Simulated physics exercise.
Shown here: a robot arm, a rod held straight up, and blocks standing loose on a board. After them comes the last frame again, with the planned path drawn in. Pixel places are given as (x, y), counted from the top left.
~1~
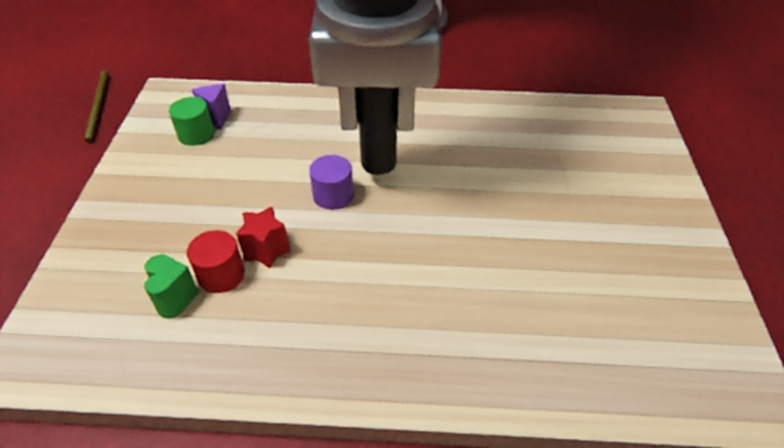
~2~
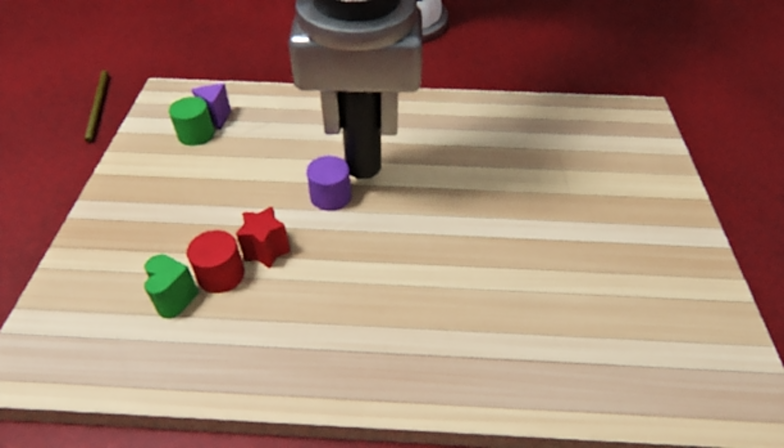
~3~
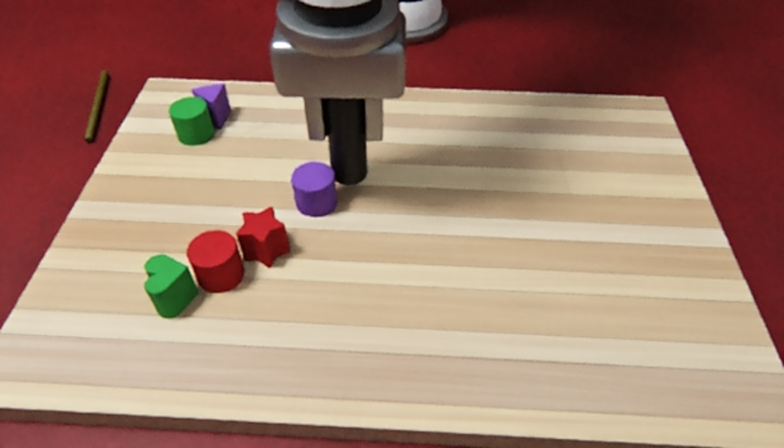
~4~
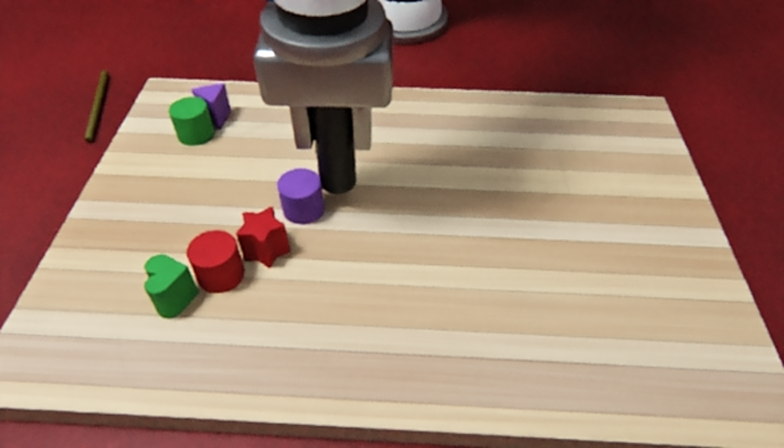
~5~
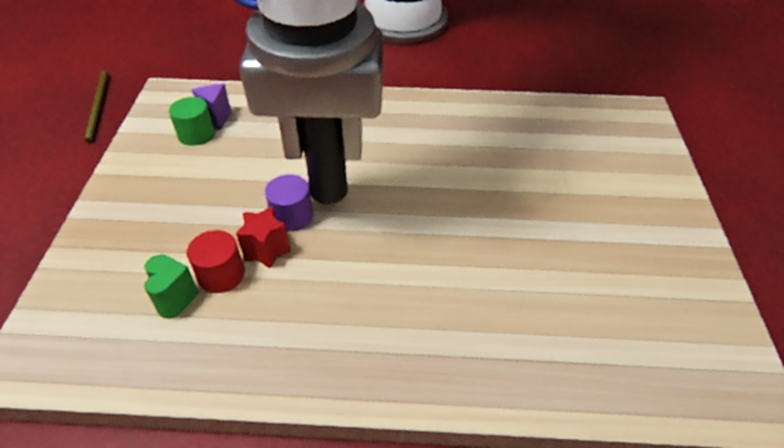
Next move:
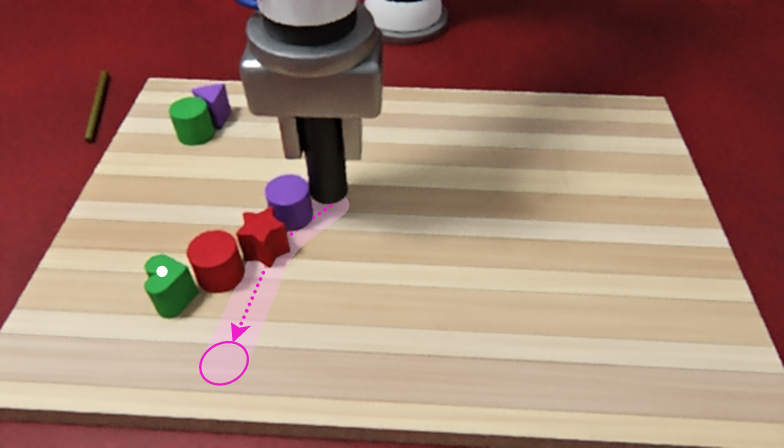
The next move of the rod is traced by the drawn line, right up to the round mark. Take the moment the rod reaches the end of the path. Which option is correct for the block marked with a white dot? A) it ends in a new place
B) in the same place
Correct choice: A.
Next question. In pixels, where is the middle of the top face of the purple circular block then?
My estimate: (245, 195).
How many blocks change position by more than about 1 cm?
In total, three or more blocks get moved by over 1 cm.
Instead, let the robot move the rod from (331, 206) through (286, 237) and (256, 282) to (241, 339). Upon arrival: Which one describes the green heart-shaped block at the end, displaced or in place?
That block moves.
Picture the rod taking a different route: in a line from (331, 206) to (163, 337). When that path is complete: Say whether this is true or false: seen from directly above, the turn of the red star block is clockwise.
False - the claim does not hold.
The line goes from (331, 206) by way of (282, 243) and (253, 297) to (224, 363); the dot is on the green heart-shaped block.
The first path, step by step. One third of the way, rod at (278, 229); red circular block at (206, 253); red star block at (238, 226), turned 60° anticlockwise; purple circular block at (245, 195).
Two thirds of the way, rod at (248, 284); green heart-shaped block at (122, 291), turned 35° clockwise; red circular block at (168, 272); red star block at (217, 247); purple circular block at (245, 195).
At the end, rod at (218, 350); green heart-shaped block at (122, 291), turned 35° clockwise; red circular block at (168, 272); red star block at (217, 247); purple circular block at (245, 195).
